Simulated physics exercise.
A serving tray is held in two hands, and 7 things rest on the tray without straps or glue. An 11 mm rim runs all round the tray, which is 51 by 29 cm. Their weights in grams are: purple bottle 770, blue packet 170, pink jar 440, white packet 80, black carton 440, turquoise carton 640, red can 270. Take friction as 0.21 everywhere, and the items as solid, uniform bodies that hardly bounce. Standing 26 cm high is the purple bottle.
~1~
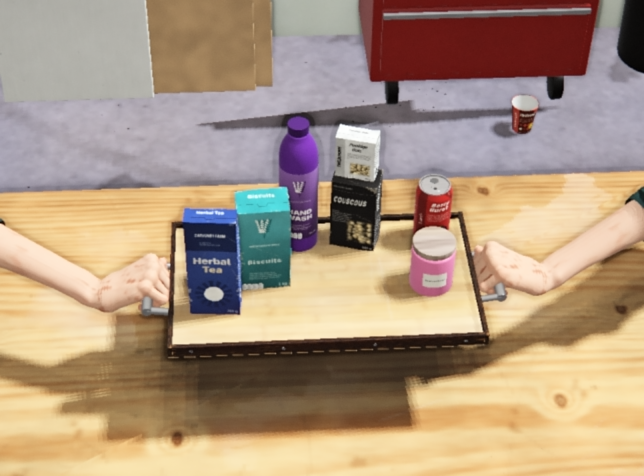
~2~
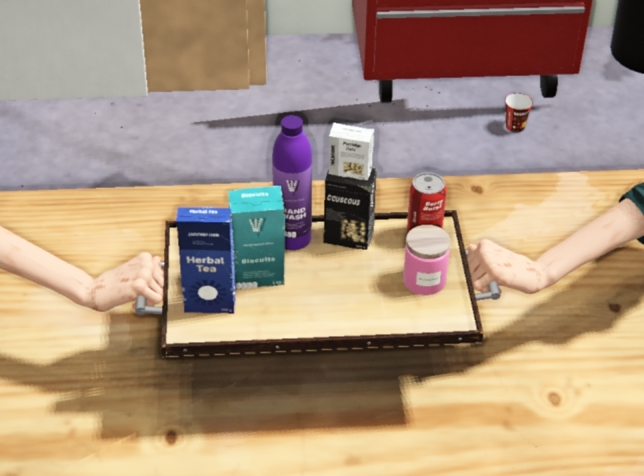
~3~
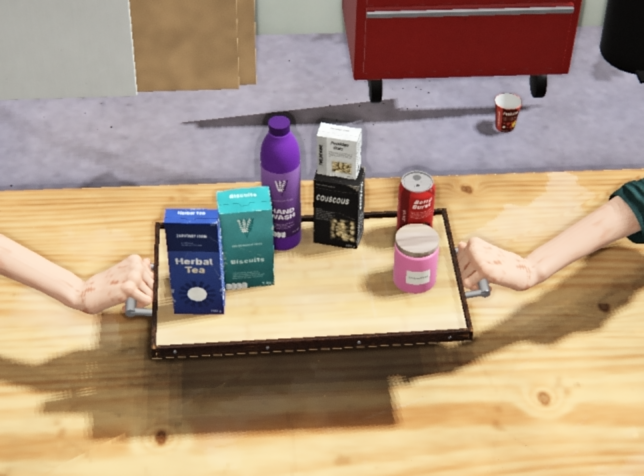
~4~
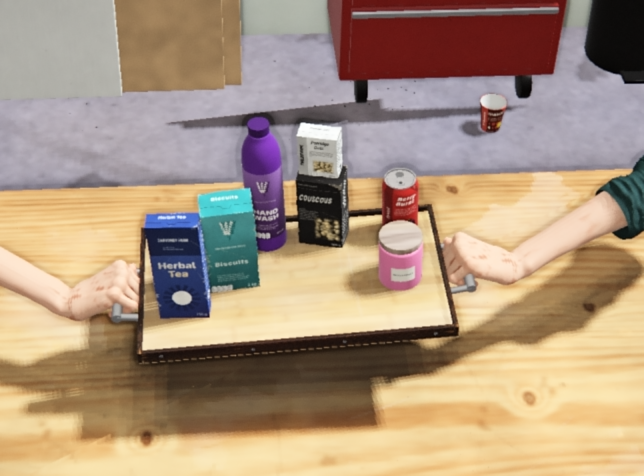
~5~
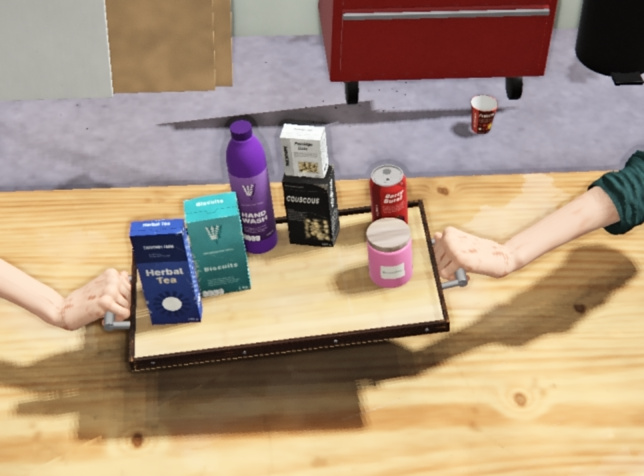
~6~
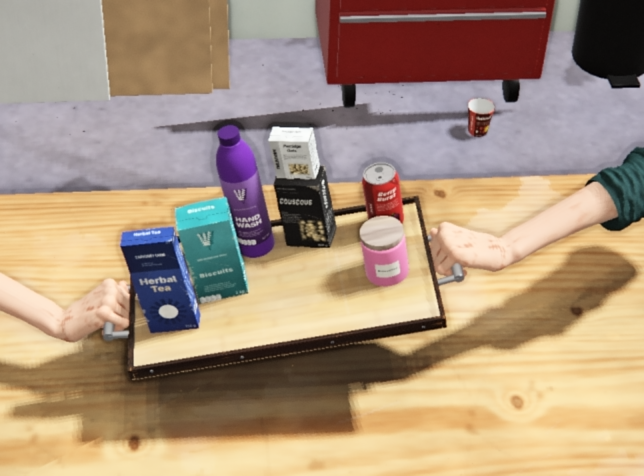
A serving tray held by a hand at each end starts level above a wooden table, carrying cartons, a purple bottle, a red can and a pink jar. It drifts slightly left, then the hands tilt it gradually, lowering its left edge while the items lean with it.
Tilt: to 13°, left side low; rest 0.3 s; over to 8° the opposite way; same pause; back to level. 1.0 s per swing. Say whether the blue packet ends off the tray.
In the end the blue packet ends up on the tray.
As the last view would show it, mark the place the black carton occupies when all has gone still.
Roughly at (268, 212) in the last picture.
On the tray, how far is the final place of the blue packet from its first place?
Displacement: Approx. 3 cm.
Then, 0.50 s after the last picture, tilt 13°, left edge down; blue packet slid 2 cm near (147, 289); white packet slid 3 cm; turquoise carton slid 2 cm.
Then, 0.80 s after the last picture, tilt 12°, left edge down; blue packet slid 3 cm near (144, 286); white packet slid 8 cm; turquoise carton slid 5 cm.
Then, 0.90 s after the last picture, tilt 10°, left edge down; blue packet slid 3 cm near (145, 283); white packet slid 10 cm; purple bottle slid 7 cm.
Then, 1.30 s after the last picture, tilt 3°, right edge down; blue packet slid 3 cm near (156, 260); white packet tipped 16° from how it sat; purple bottle slid 10 cm.
At rest, not toppled but over 5 cm from the start, purple bottle, pink jar, white packet, black carton, turquoise carton and red can; the last one in place, give or take 5 cm. In the last view, blue packet near (153, 266).
